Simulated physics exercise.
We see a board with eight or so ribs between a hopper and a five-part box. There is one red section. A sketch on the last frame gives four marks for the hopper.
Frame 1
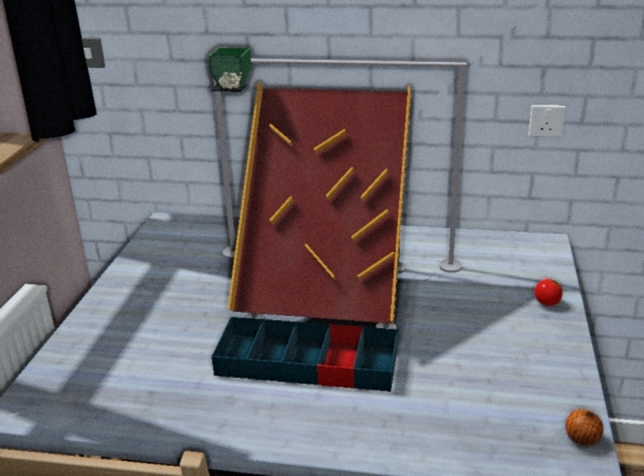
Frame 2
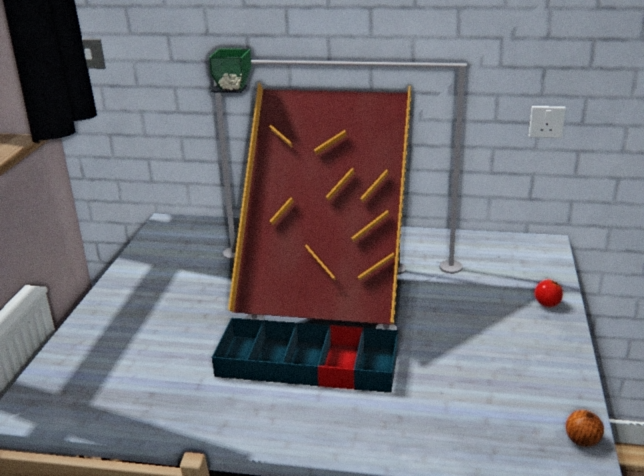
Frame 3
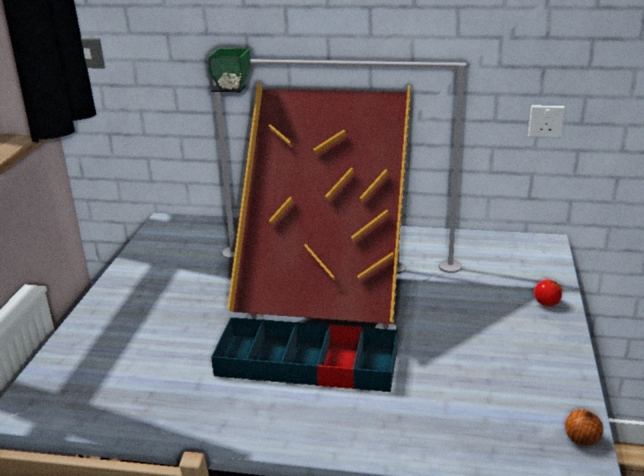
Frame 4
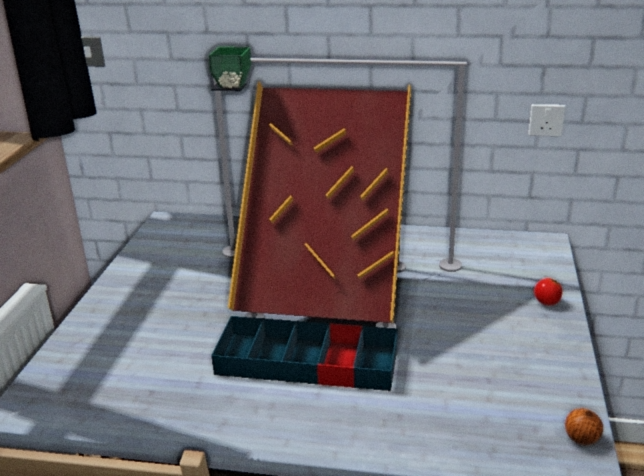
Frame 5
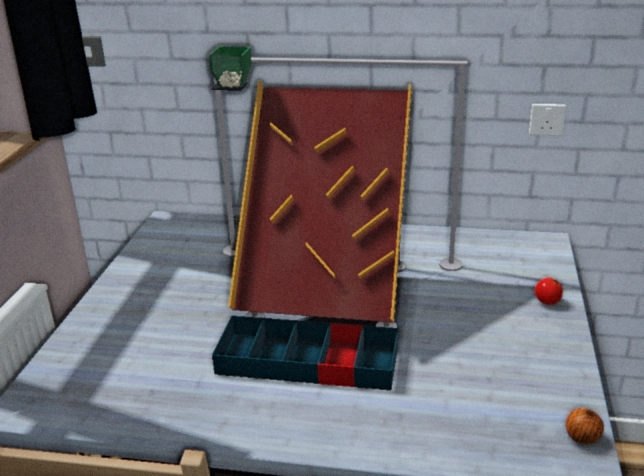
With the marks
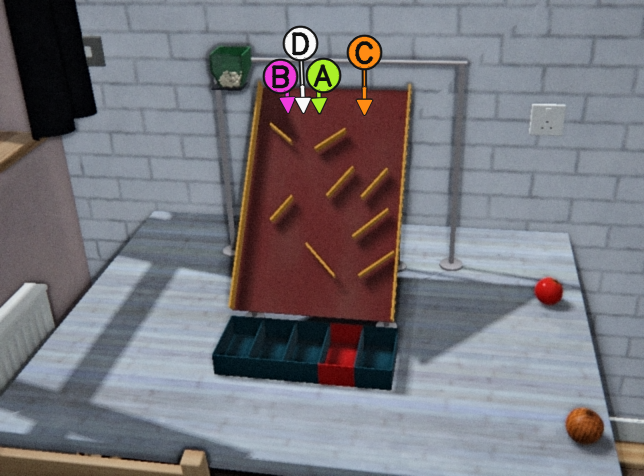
Nothing visibly moved: a green hopper of white beans stayed at the upper left of a sloping red board with yellow ribs, above a dark divided box with one red section.
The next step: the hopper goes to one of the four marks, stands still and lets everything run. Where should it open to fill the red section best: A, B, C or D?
It is C.
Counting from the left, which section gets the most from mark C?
It is the fourth one.
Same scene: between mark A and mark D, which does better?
The answer is D.
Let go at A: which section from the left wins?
The first from the left.
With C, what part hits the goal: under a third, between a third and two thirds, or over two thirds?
Between a third and two thirds.
On the marked copy, mark A meets the board at (319, 107); mark B meets the board at (287, 107); mark C meets the board at (364, 109); mark D meets the board at (303, 107).
With A, a stray few in the red section, most in other sections, a small part held on the board.
With B, a small part in the red section, most in other sections, a small part held on the board.
With C, about half in the red section, about half in other sections, a stray few outside the box.
With D, a small part in the red section, most in other sections, a small part outside the box.
